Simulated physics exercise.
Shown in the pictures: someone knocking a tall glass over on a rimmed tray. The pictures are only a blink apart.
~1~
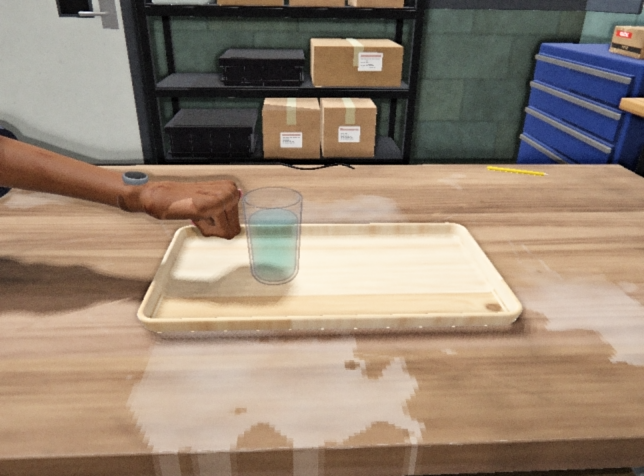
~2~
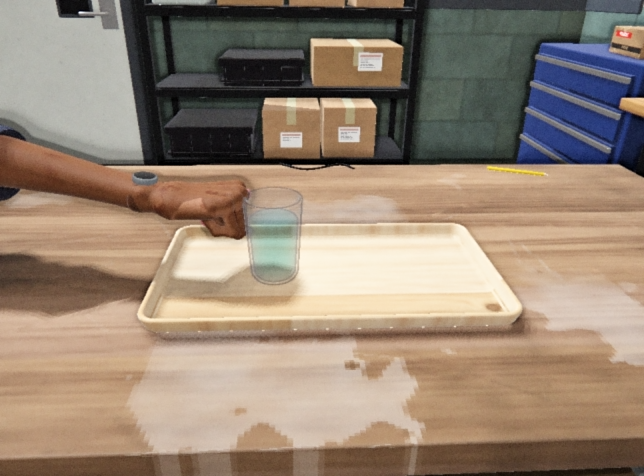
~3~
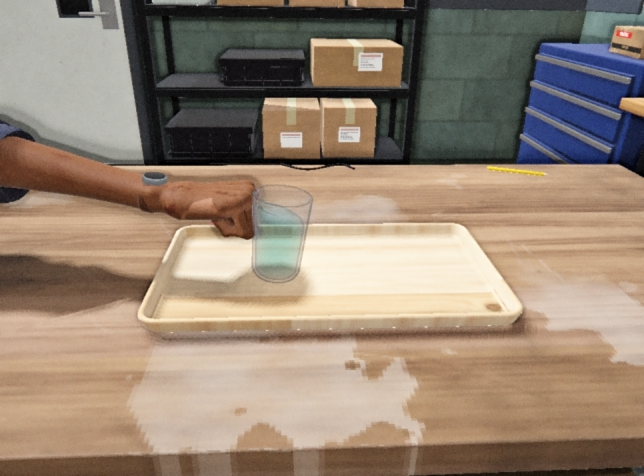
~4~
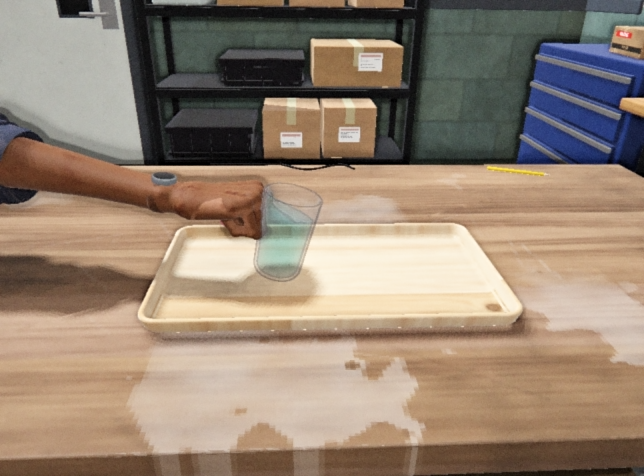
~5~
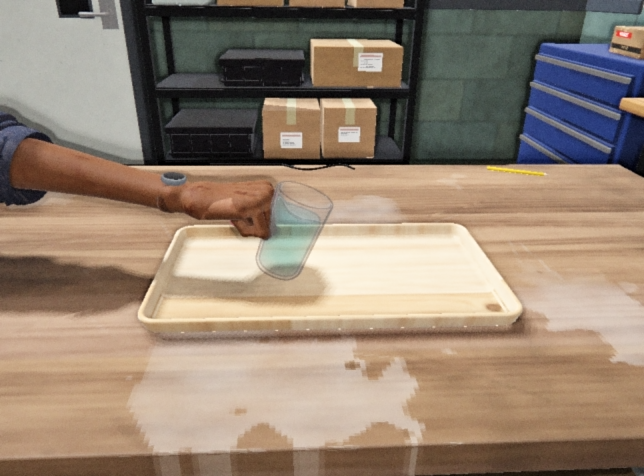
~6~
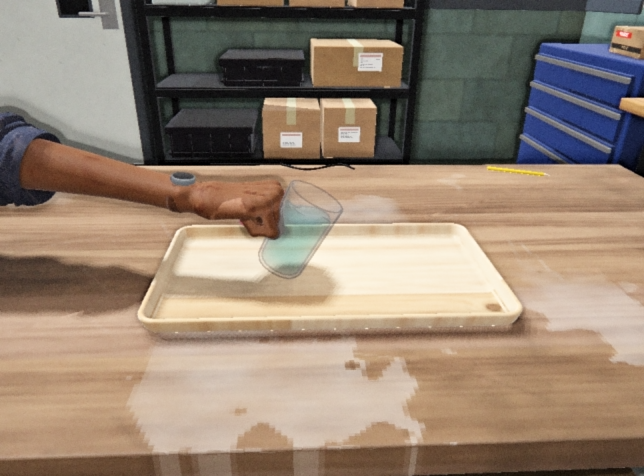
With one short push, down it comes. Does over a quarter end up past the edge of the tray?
Remaining: Under three quarters.
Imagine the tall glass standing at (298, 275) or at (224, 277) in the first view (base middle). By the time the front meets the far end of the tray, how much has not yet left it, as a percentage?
The first comes to 65 per cent, the other to 40 per cent.
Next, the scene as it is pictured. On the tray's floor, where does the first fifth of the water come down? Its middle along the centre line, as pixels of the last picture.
At about (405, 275).
A moment on, the tall glass lies on its side and 94 per cent is in the glass, 1 on the tray and 5 above or beyond its rim.
Next, the tall glass lies on its side and 55 per cent is in the glass, 40 on the tray and 5 above or beyond its rim.
Then the tall glass lies on its side and 30 per cent is in the glass, 47 on the tray and 23 above or beyond its rim.
Later the tall glass lies on its side and 16 per cent is in the glass, 48 on the tray and 37 above or beyond its rim.
Finally, 63 per cent is held by tray and glass, 37 is off the tray.
